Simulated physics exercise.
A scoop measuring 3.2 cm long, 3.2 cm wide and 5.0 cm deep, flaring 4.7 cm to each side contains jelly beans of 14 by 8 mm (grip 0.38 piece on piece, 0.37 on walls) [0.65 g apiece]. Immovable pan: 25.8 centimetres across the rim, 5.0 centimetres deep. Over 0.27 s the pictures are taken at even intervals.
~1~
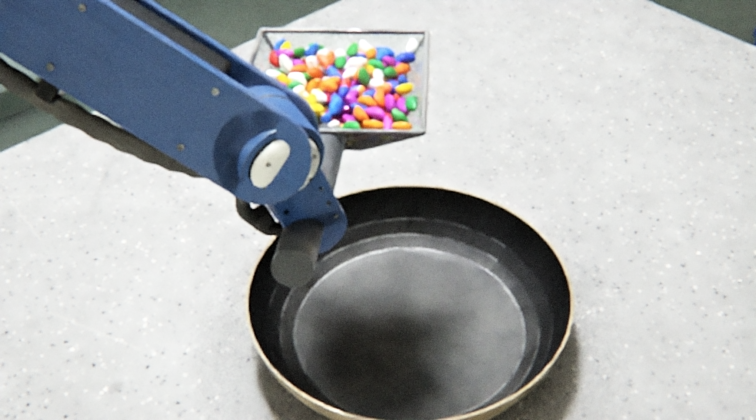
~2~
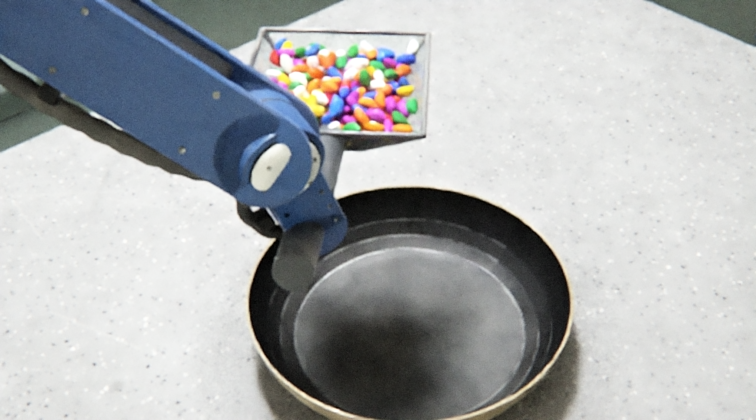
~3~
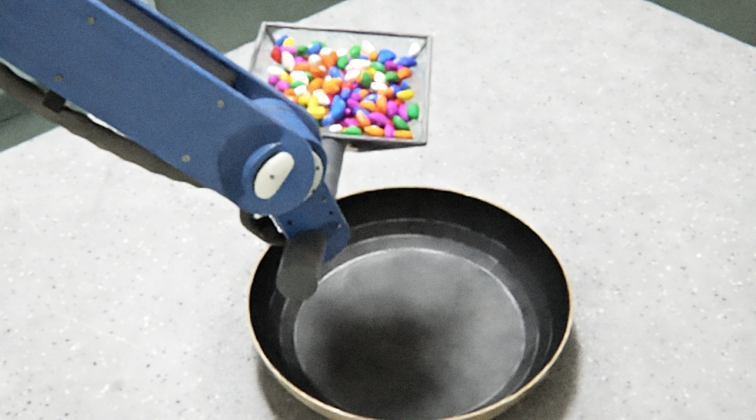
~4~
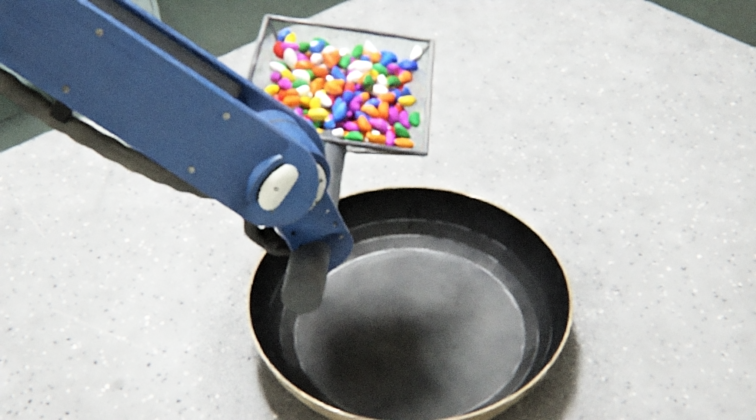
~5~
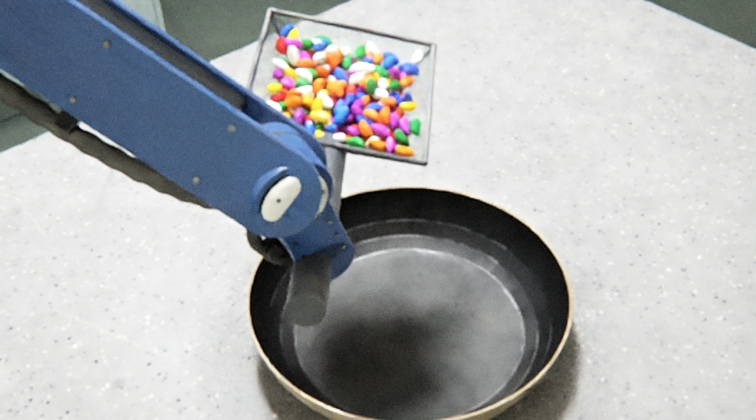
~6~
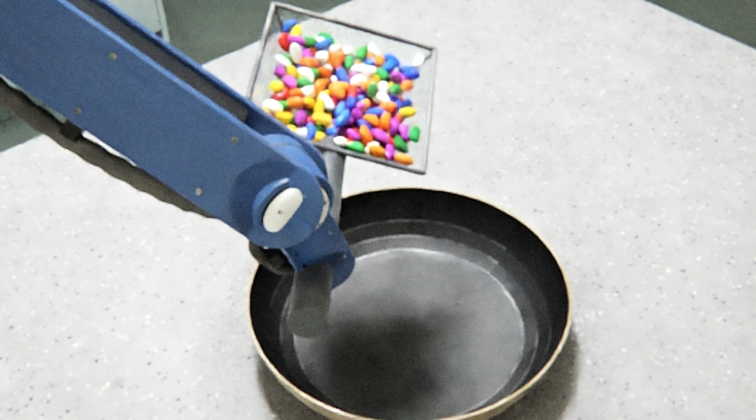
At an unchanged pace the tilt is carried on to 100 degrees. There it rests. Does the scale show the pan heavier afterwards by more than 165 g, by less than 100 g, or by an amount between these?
By more than 165 g.
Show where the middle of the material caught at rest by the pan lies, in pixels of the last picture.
Somewhere near pixel (444, 356) of the final view.
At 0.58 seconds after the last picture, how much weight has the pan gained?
By that moment it holds around 30 grams.
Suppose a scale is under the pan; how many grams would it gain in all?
That comes to around 200 grams.
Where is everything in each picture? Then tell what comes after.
Scoop at (419, 85); tilt 0 degrees; top of the load at (286, 50); pan at (409, 288), in the first picture.
Scoop at (419, 87); tilt 1 degrees; top of the load at (367, 50), in the second picture.
Scoop at (420, 92); tilt 5 degrees; low side front; top of the load at (315, 50), in the third picture.
Scoop at (422, 98); tilt 10 degrees; low side front; top of the load at (291, 47), in the fourth picture.
Scoop at (261, 71); tilt 15 degrees; low side front; top of the load at (317, 44), in the fifth picture.
Scoop at (264, 68); tilt 20 degrees; low side front; top of the load at (303, 41); pan at (408, 289), in the sixth picture.
Then, 0.31 s after the last picture, tilt 50 degrees; 0 g in the pan, scoop holds 100 %.
Then, 0.58 s after the last picture, tilt 75 degrees; 34 g in the pan, scoop holds 45 %.
Then, 0.82 s after the last picture, tilt 98 degrees; 200 g in the pan, scoop holds 0 %.
Then, 1.05 s after the last picture, tilt 100 degrees; 200 g in the pan, scoop holds 0 %.
In the end, 200 g in the pan, scoop holds 0 %.
